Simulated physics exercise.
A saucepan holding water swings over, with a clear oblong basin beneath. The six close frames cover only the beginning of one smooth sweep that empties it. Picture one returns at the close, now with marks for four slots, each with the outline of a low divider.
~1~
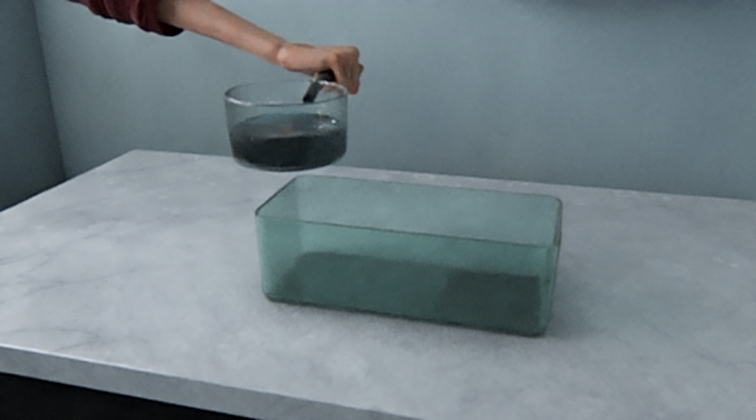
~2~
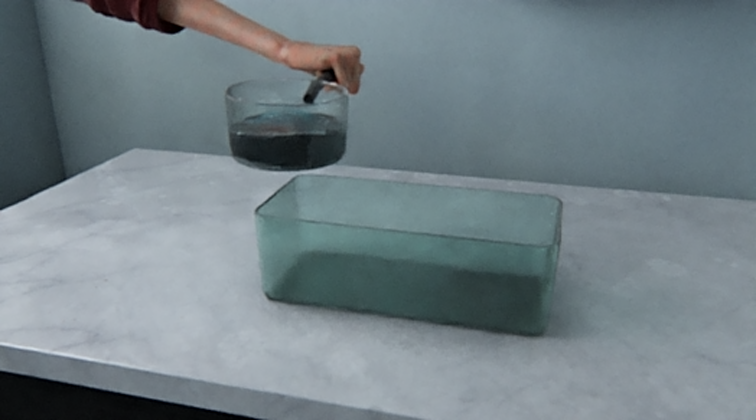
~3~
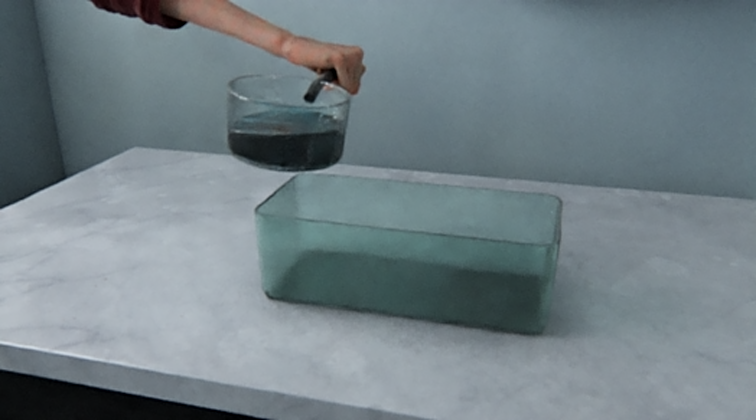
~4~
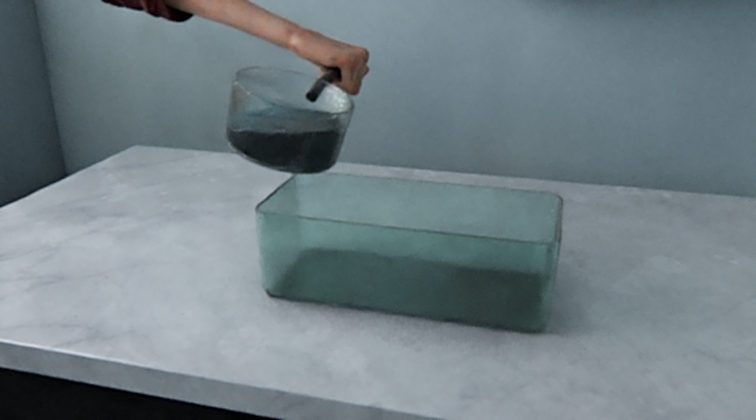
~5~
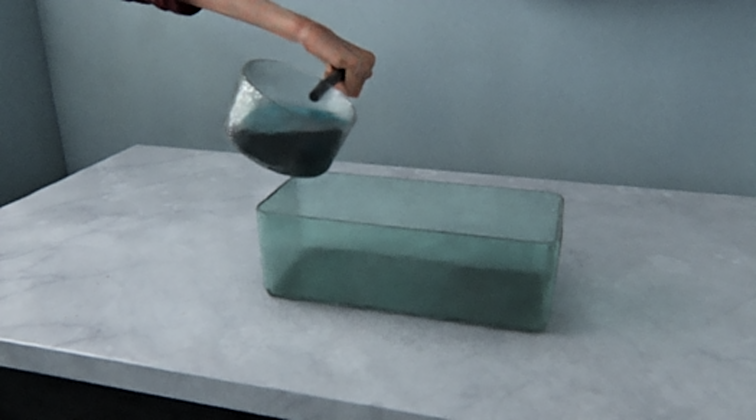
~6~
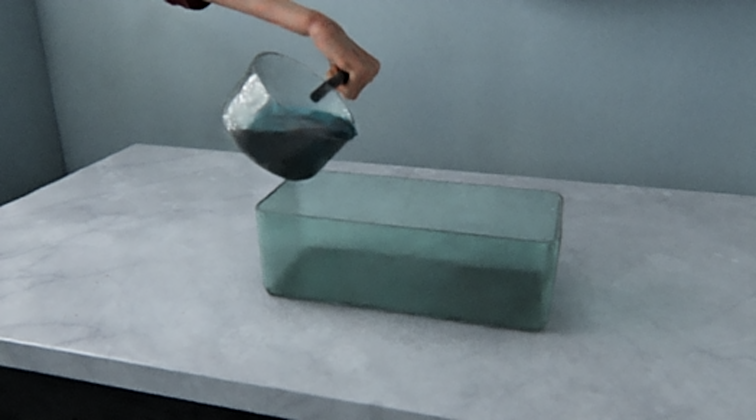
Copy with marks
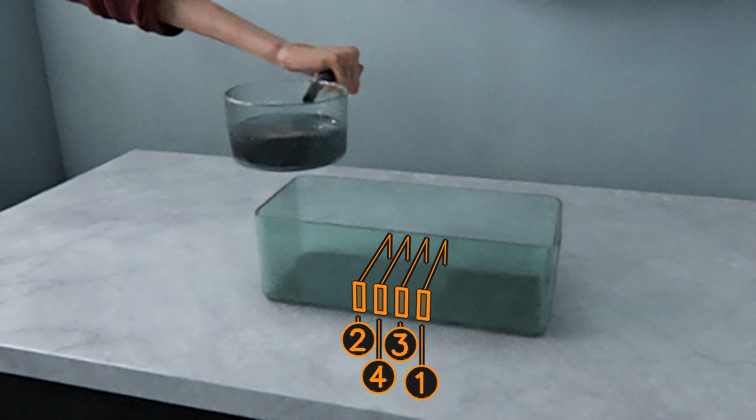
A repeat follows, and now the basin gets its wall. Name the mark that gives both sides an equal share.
2 is best.
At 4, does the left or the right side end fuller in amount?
The left side.
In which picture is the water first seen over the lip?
In picture 6.
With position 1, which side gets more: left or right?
The left one.
In orange, 1 at (421, 326); 2 at (358, 317); 3 at (400, 323); 4 at (379, 320).
With 1, about 97 % ends left of the wall and 3 % right of it.
With 2, about 45 % ends left of the wall and 54 % right of it.
With 3, about 96 % ends left of the wall and 4 % right of it.
With 4, about 83 % ends left of the wall and 17 % right of it.
